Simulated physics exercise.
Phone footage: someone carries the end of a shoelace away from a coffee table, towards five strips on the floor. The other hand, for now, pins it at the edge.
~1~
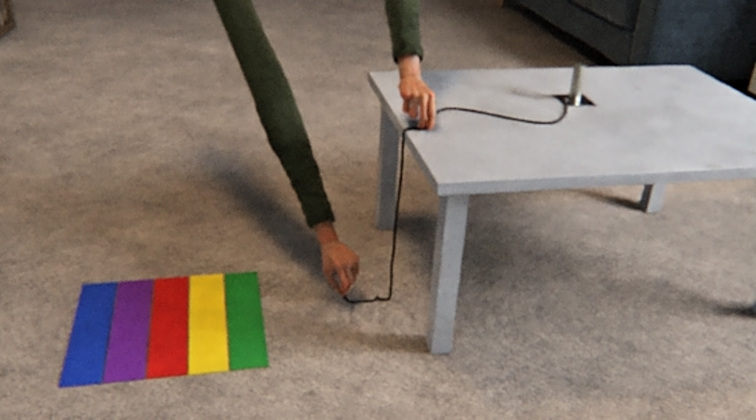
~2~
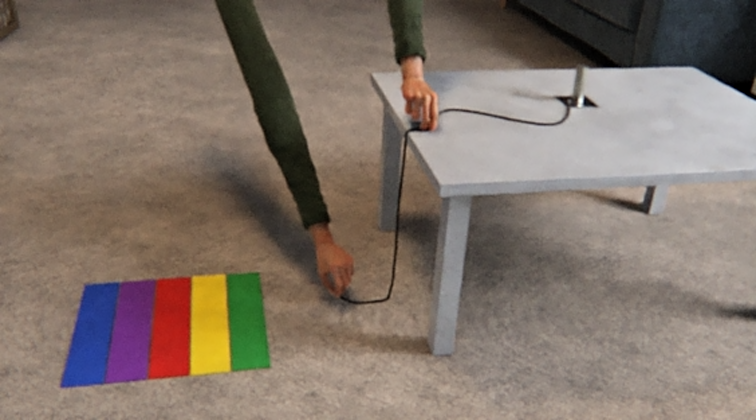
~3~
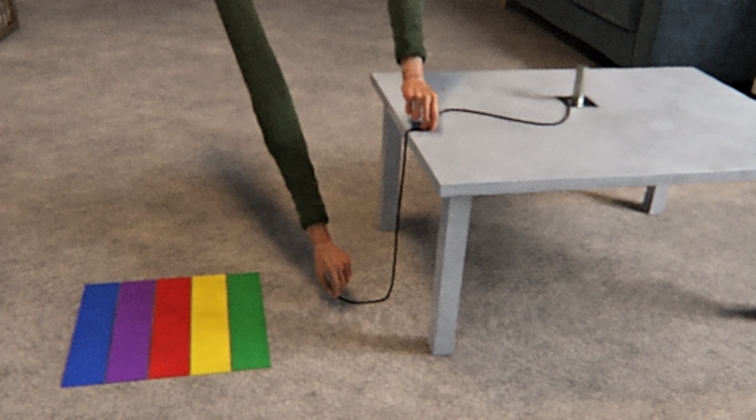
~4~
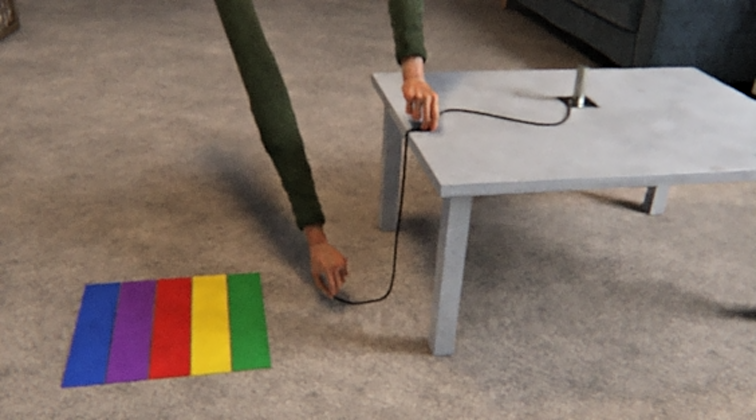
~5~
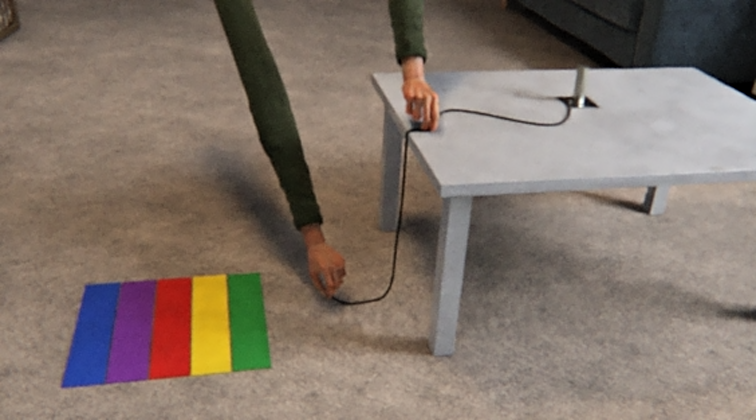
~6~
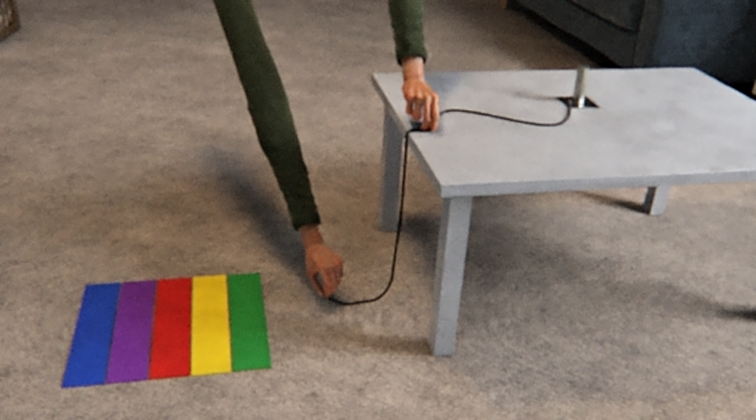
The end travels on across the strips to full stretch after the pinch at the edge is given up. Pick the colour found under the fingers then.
Purple is under them.
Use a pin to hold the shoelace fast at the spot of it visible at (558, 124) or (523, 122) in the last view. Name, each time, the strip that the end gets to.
The end reaches red and then red.
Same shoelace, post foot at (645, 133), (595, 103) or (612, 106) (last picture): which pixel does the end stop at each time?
(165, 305), (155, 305) and (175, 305), roughly.
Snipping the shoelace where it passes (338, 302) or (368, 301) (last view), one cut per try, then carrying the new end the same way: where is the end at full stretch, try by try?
Respectively (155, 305) and (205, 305).
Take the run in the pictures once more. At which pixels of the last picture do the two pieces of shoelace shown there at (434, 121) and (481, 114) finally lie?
They go to (384, 141) and to (445, 118).
Soon after, end near (204, 304); over yellow.
Then, end near (157, 307); over red.
At full stretch, end near (130, 310); over purple. It gets as far as the purple strip.
